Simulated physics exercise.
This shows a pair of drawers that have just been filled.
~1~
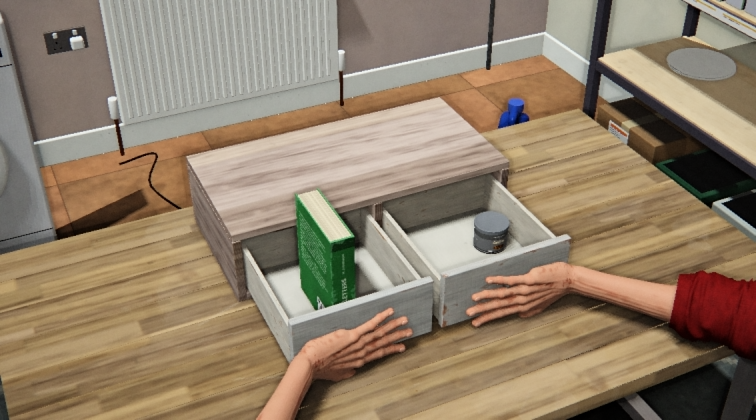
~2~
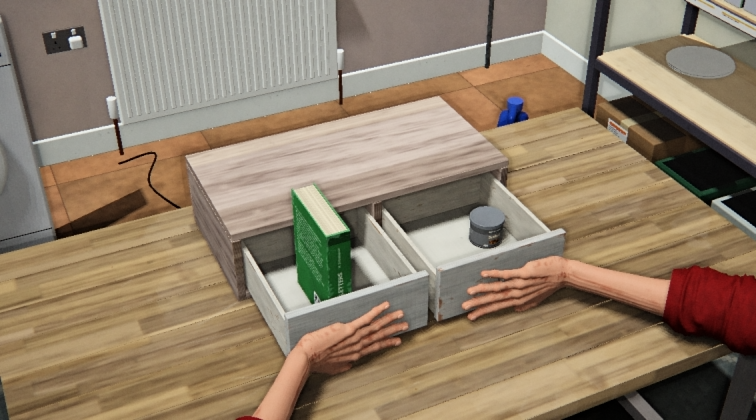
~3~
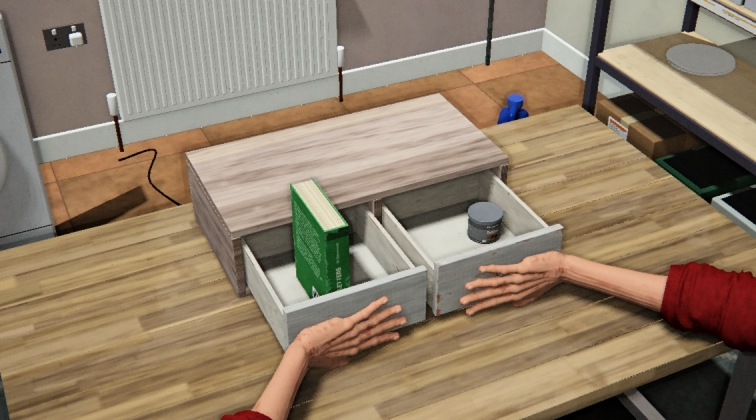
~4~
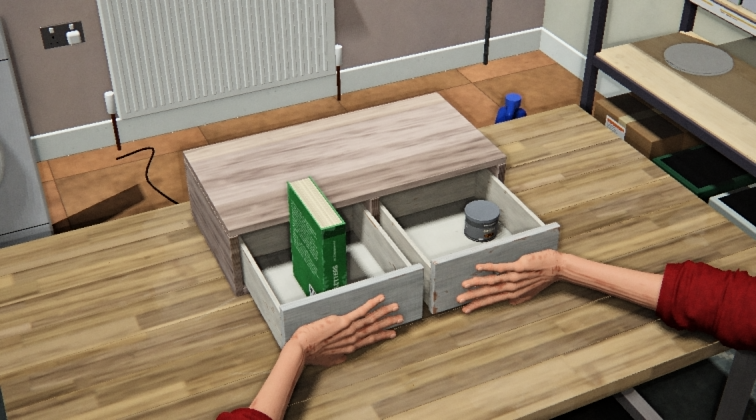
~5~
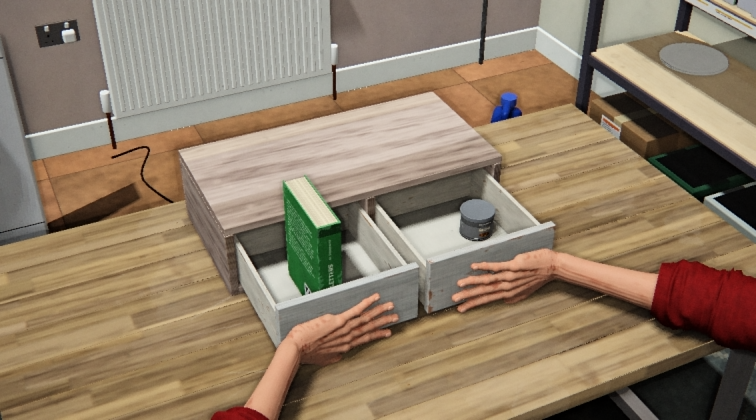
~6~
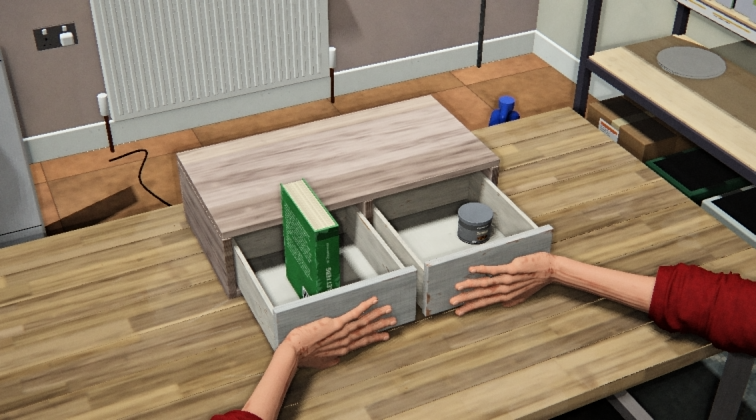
Two hands pressed against the fronts of two open drawers, the left holding a green book and the right a grey tin, and eased both very slightly inward, leaving them still wide open.
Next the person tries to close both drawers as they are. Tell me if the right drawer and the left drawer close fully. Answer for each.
The right drawer closes and the left drawer jams.
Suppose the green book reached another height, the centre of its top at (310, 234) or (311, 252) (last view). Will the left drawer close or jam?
One after another: It will not close; ends up shut.
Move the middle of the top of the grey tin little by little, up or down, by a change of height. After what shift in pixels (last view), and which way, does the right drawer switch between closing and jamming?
Some 24 pixels, up.
Then, 0.34 s later than the last frame, right drawer starting in; left drawer starting in.
Then, 0.58 s later than the last frame, right drawer about half in; left drawer stopped, still ajar.
Then, 0.84 s later than the last frame, right drawer nearly in; left drawer stopped, still ajar.
When it is over, the right drawer shuts flush; the left drawer stays ajar.
